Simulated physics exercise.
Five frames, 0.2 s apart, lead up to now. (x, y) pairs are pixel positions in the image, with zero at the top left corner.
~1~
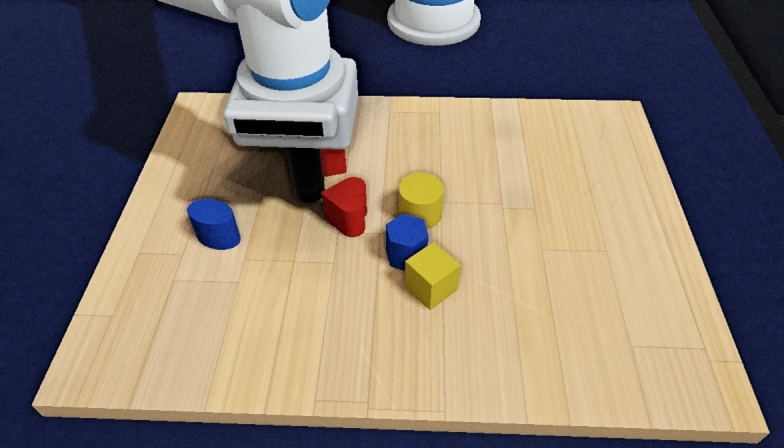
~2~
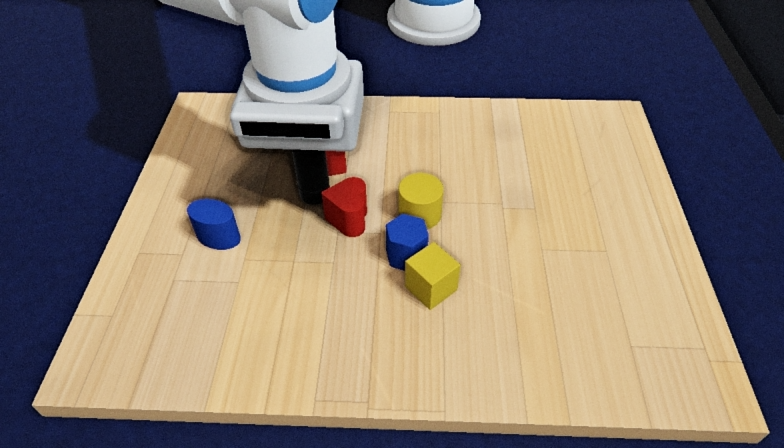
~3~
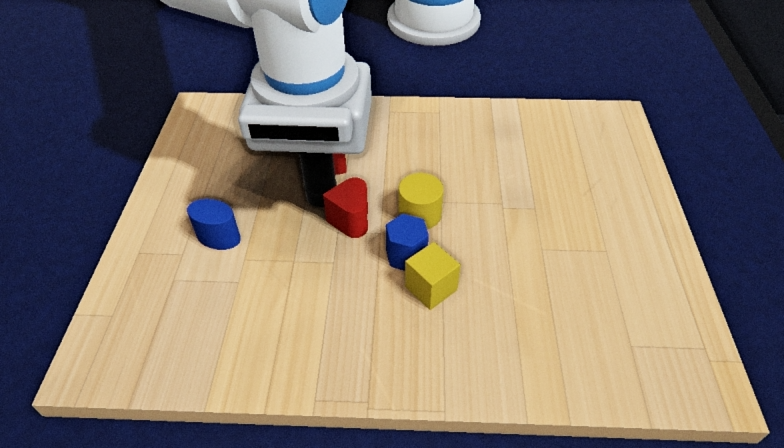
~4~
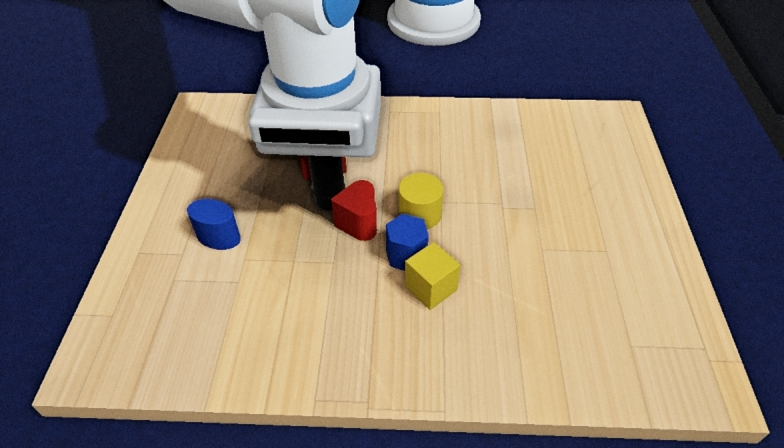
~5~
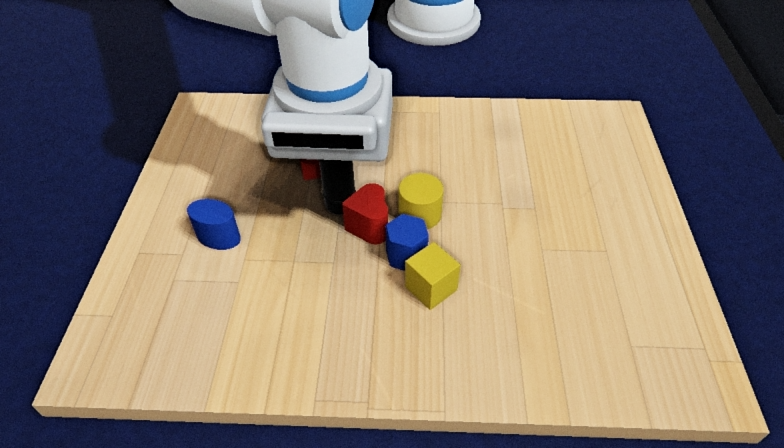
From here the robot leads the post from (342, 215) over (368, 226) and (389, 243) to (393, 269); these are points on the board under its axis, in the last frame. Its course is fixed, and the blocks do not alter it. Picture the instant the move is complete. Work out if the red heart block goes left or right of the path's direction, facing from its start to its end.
Facing from start to end, it shifts left.
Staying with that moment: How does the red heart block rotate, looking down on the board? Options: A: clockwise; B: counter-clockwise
Choice B: Counter-clockwise.
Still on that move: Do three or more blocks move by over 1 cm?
I expect so.
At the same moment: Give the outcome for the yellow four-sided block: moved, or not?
Here's my answer: The yellow four-sided block gets displaced.
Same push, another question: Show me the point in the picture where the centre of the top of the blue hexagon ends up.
The middle of its upper face will lie at (455, 242).
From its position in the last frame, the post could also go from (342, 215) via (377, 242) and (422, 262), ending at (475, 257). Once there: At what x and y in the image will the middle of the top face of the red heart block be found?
Its top middle will sit at (458, 206).
What follows on the original path. Halfway along, post at (381, 223); red heart block at (415, 214), turned 30° anticlockwise; blue hexagon at (446, 241), turned 35° clockwise; yellow cylinder at (435, 186); yellow four-sided block at (444, 274), turned 35° clockwise.
At the end, post at (393, 258); red heart block at (424, 216), turned 45° anticlockwise; blue hexagon at (455, 242), turned 50° clockwise; yellow cylinder at (435, 186); yellow four-sided block at (445, 275), turned 40° clockwise.
